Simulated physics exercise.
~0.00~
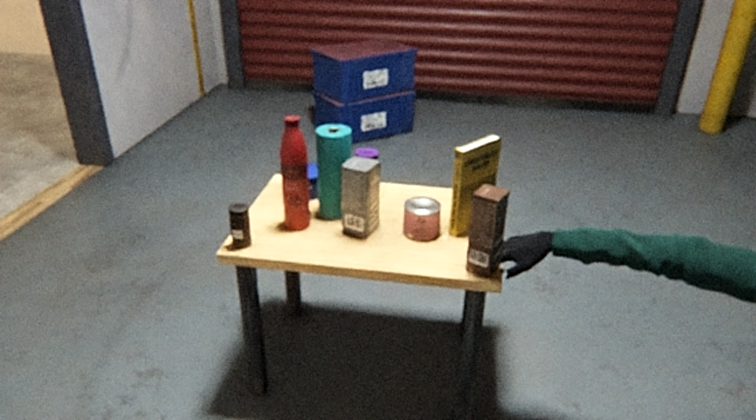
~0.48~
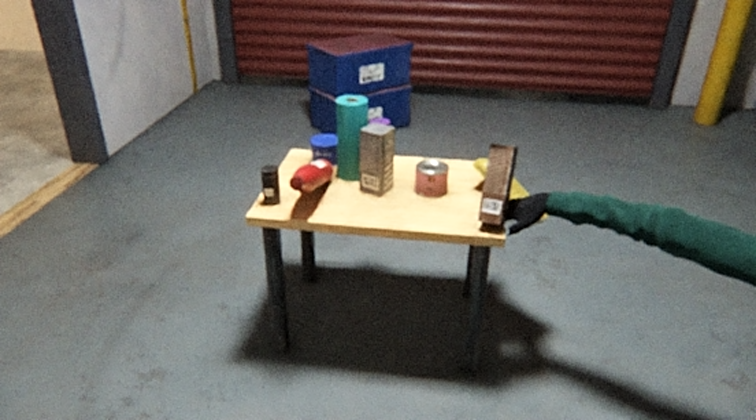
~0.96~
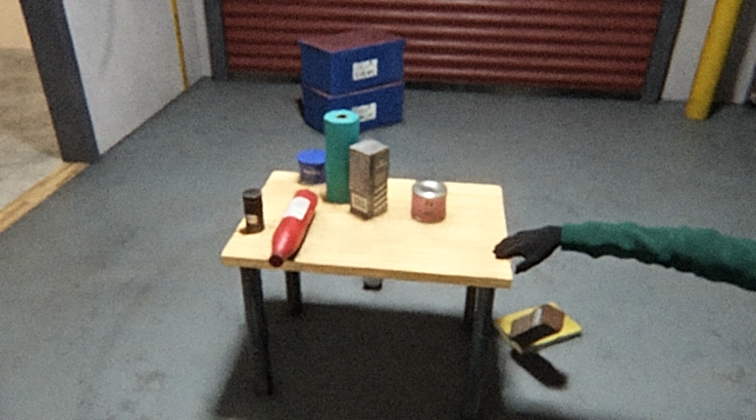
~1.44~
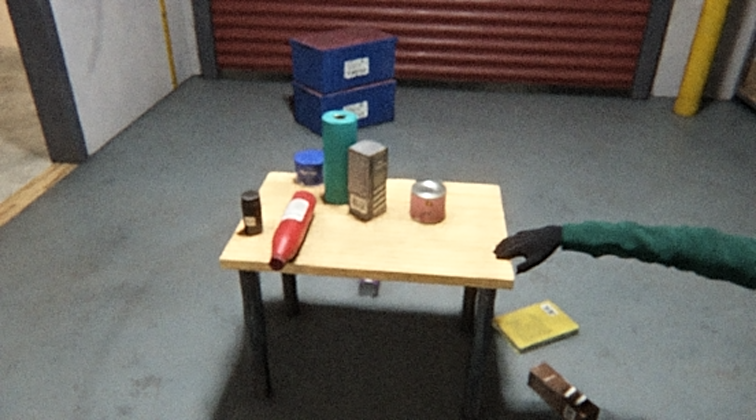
A gloved hand shoved a small, crowded table away and jerked it back, toppling the red bottle onto its side and sending the yellow book, brown carton and purple tin to the floor, while the other items stayed standing on top.
